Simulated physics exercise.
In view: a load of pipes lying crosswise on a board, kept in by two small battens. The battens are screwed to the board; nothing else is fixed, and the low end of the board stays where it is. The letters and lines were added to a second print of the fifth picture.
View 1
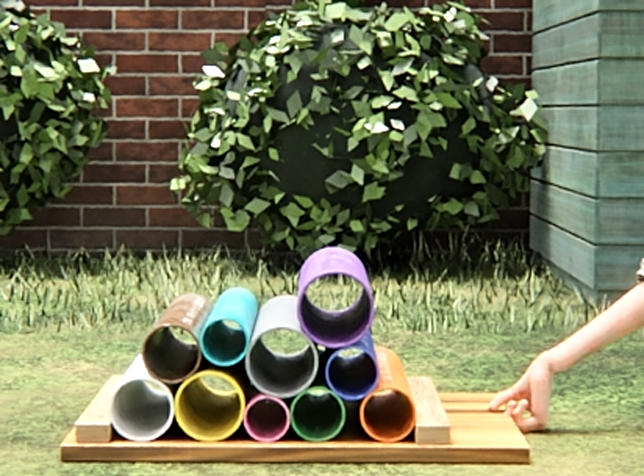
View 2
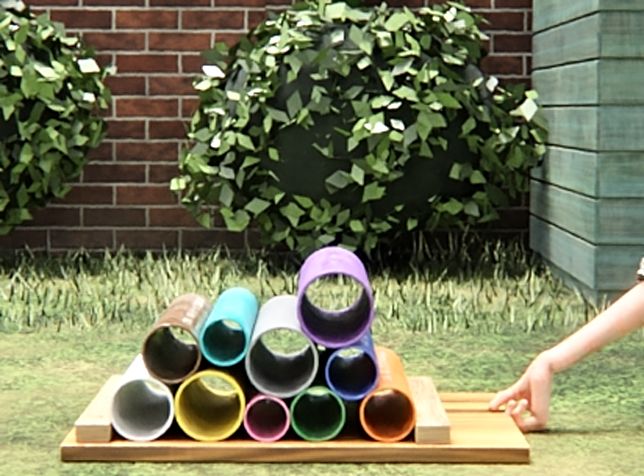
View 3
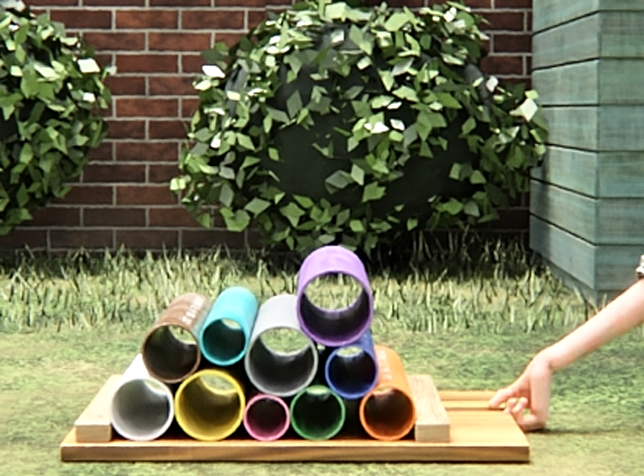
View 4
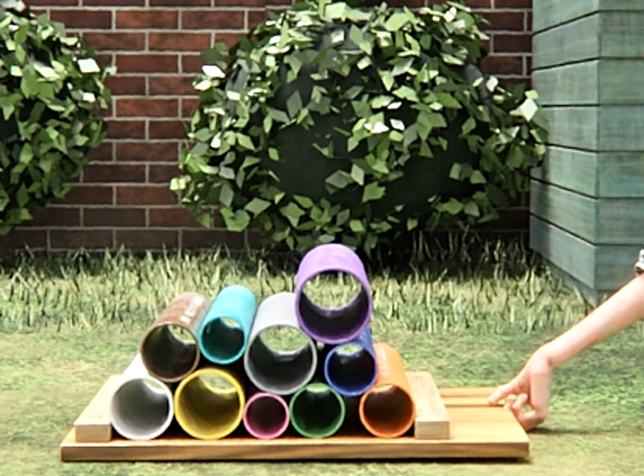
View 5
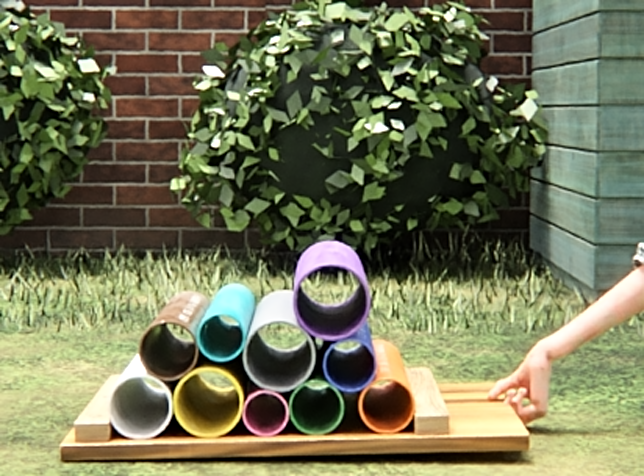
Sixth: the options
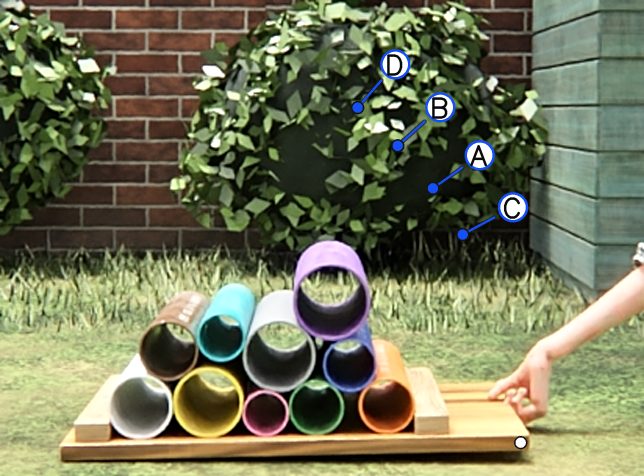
To begin with, colourful pipes lie stacked between two small battens on a wooden board on the grass, the purple one on top, while a hand grips the board's right end. The hand and forearm then rise very slightly, lifting that end a touch, and the pipes shift barely at all.
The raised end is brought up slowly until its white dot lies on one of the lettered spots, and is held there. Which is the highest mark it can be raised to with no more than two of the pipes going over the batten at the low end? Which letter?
The last mark within the limit is A.
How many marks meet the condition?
Two of them.
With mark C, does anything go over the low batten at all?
Yes.
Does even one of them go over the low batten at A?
Yes.
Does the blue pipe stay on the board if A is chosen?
Yes.
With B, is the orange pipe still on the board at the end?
Yes, with B.
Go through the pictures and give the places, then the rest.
The first frame shows green pipe (318, 414); orange pipe (389, 415); blue pipe (353, 372).
The second frame shows blue pipe (353, 372); grey pipe (282, 361).
The third frame shows board (297, 414); orange pipe (388, 413); purple pipe (335, 308).
The fourth frame shows board (297, 412); white pipe (141, 407); yellow pipe (209, 404).
The fifth frame shows board (297, 410); white pipe (140, 407); yellow pipe (208, 403).
On the marked copy, A at (433, 188); B at (398, 146); C at (462, 234); D at (358, 108); the white dot at (521, 443).
Taking A. A third of the way, board at 20°.
Two thirds of the way, board at 36°.
When it is over, board at 36°, two over the low batten (brown, turquoise).
As for the rest, B four over the low batten (grey, brown, turquoise, purple); C two over the low batten (brown, turquoise); D seven over the low batten.
